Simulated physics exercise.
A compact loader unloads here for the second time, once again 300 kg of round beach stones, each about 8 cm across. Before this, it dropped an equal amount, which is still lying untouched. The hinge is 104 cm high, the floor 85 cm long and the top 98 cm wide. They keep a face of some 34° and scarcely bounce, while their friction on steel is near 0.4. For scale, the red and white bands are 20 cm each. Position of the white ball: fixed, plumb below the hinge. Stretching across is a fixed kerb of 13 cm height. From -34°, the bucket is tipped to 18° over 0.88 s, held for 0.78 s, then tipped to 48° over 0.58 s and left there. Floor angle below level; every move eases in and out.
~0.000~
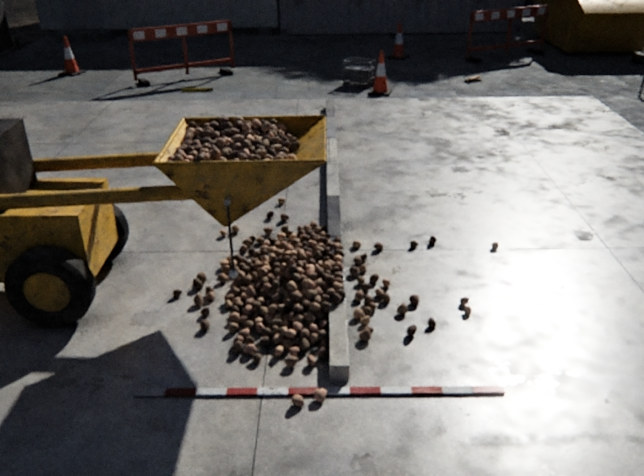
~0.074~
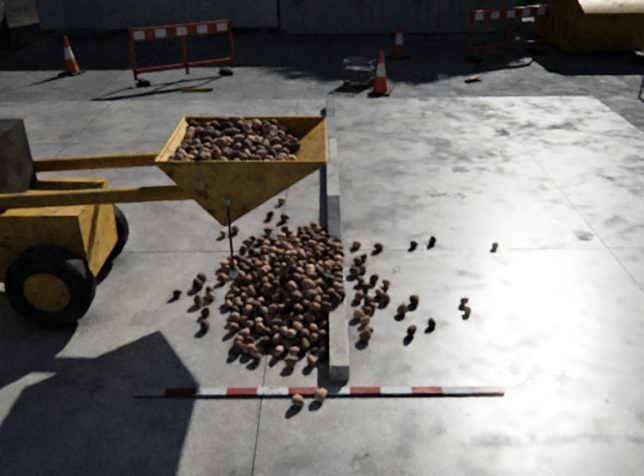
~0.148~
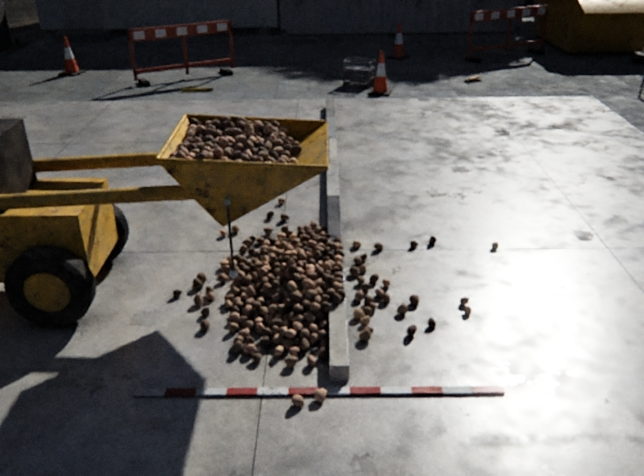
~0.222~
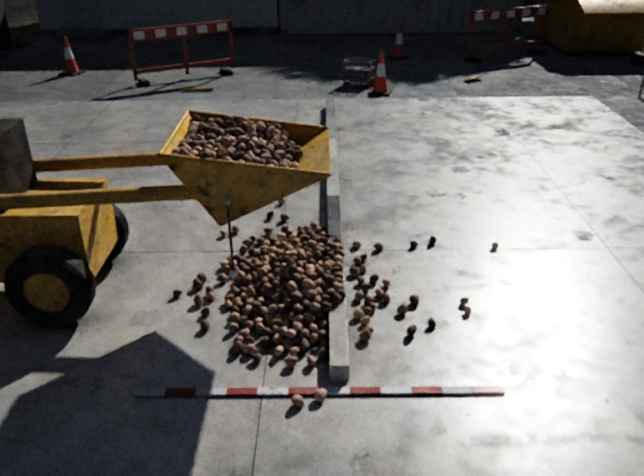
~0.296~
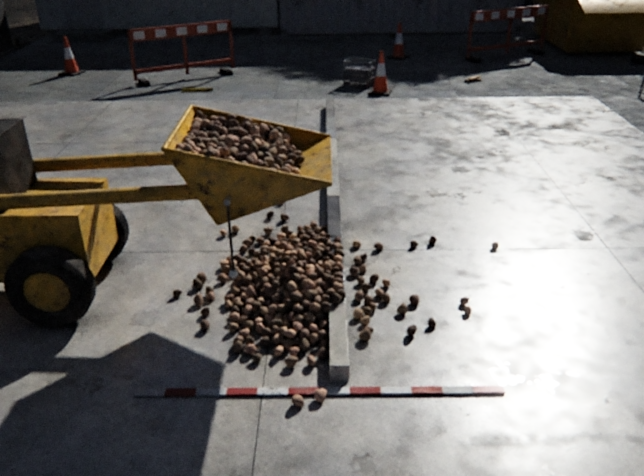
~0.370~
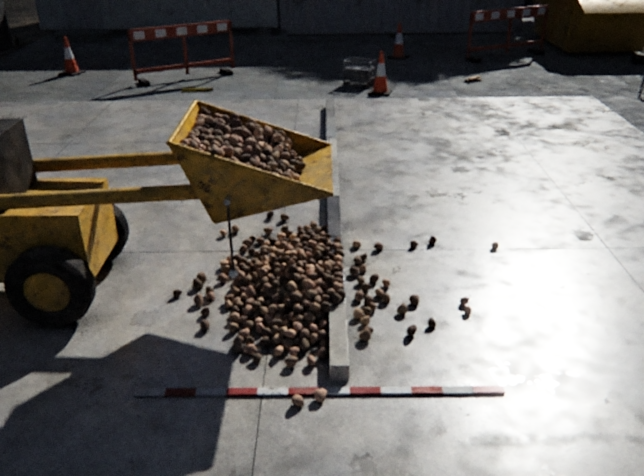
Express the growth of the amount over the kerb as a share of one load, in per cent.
Roughly 74 per cent of a load.
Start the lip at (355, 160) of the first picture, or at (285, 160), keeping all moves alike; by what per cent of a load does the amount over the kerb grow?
Roughly 90 and 40 per cent, in that order.
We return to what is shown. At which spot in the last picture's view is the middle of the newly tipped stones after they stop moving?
I'd put their centre close to (368, 276).
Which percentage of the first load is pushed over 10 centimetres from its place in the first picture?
Close to 5 per cent.
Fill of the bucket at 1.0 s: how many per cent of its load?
About 95 per cent is held.
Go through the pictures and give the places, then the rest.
In the first frame, the bucket is at -34°, its lip at (325, 161); the top of the load is at (243, 125). The earlier load is highest near (297, 264), 24 cm above ground level, 94 % on this side of the kerb, 6 % over the kerb.
In the second frame, the bucket is at -33°, its lip at (326, 163); the top of the load is at (237, 127); the stones move at 0.1 m/s on average.
In the third frame, the bucket is at -30°, its lip at (328, 168); the top of the load is at (225, 125); the stones move at 0.2 m/s on average.
In the fourth frame, the bucket is at -26°, its lip at (330, 175); the top of the load is at (213, 124); the stones move at 0.2 m/s on average.
In the fifth frame, the bucket is at -20°, its lip at (332, 184); the top of the load is at (206, 123); the stones move at 0.3 m/s on average.
In the sixth frame, lip at (333, 195), floor tilted -14°, highest stones at (207, 122); the stones move at 0.3 m/s on average.
After 0.7 s the floor is at 10°; in per cent of one load, 100 in the bucket, 94 on this side of the kerb, 6 over the kerb; the foremost stones are at (442, 283).
After 1.0 s the floor is at 18°; in per cent of one load, 96 in the bucket, 98 on this side of the kerb, 6 over the kerb; the foremost stones are at (442, 283).
After 2.7 s the floor is at 48°; in per cent of one load, 0 in the bucket, 122 on this side of the kerb, 78 over the kerb; the foremost stones are at (517, 263).
After 5.2 s the floor is at 48°; in per cent of one load, 0 in the bucket, 120 on this side of the kerb, 80 over the kerb; the foremost stones are at (519, 262). Net gain over the kerb, 74.
